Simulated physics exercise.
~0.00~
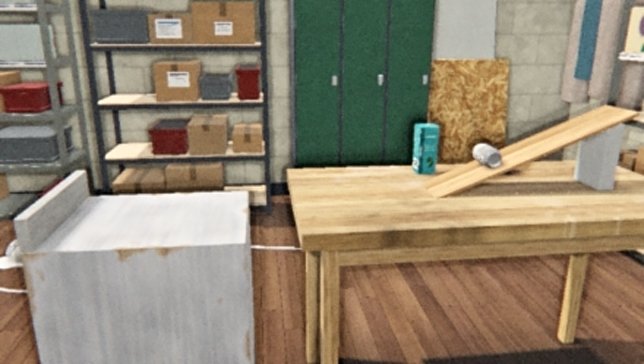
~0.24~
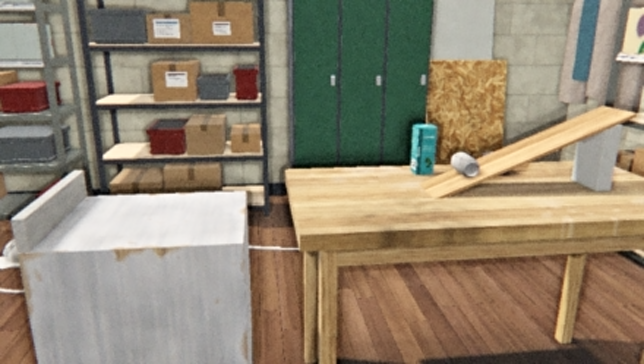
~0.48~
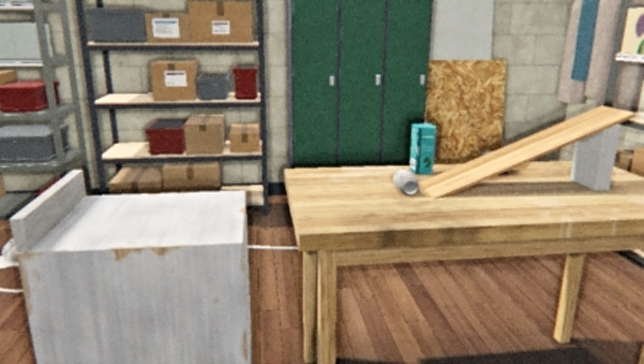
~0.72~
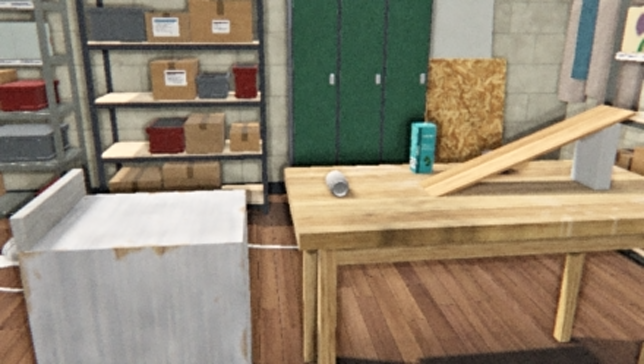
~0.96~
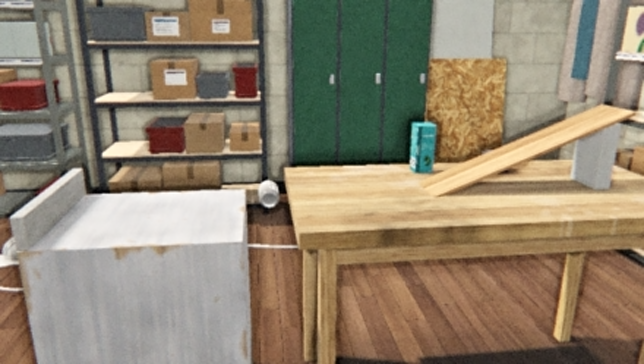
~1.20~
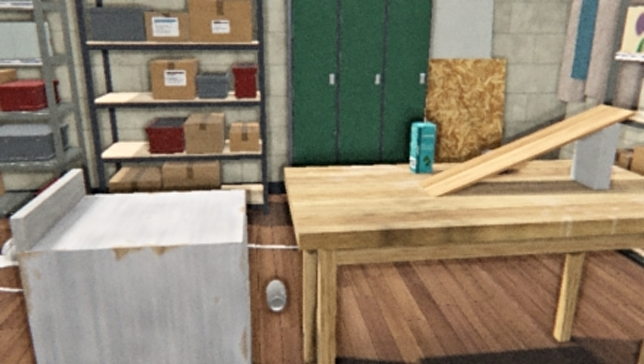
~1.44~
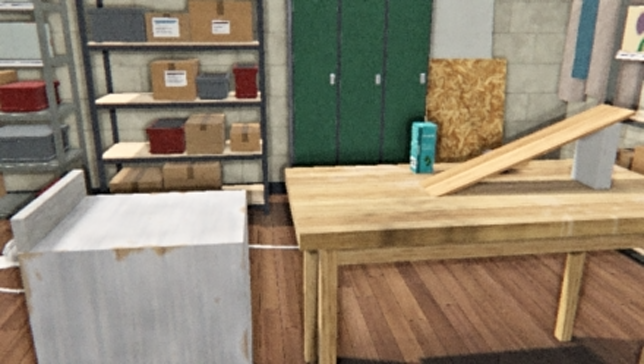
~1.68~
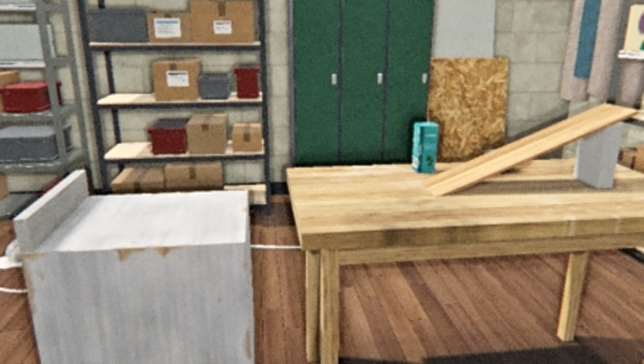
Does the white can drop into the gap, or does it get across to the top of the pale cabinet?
The white can drops into the gap. It leaves the table's left edge but goes down between the table and the cabinet without reaching the cabinet's top.
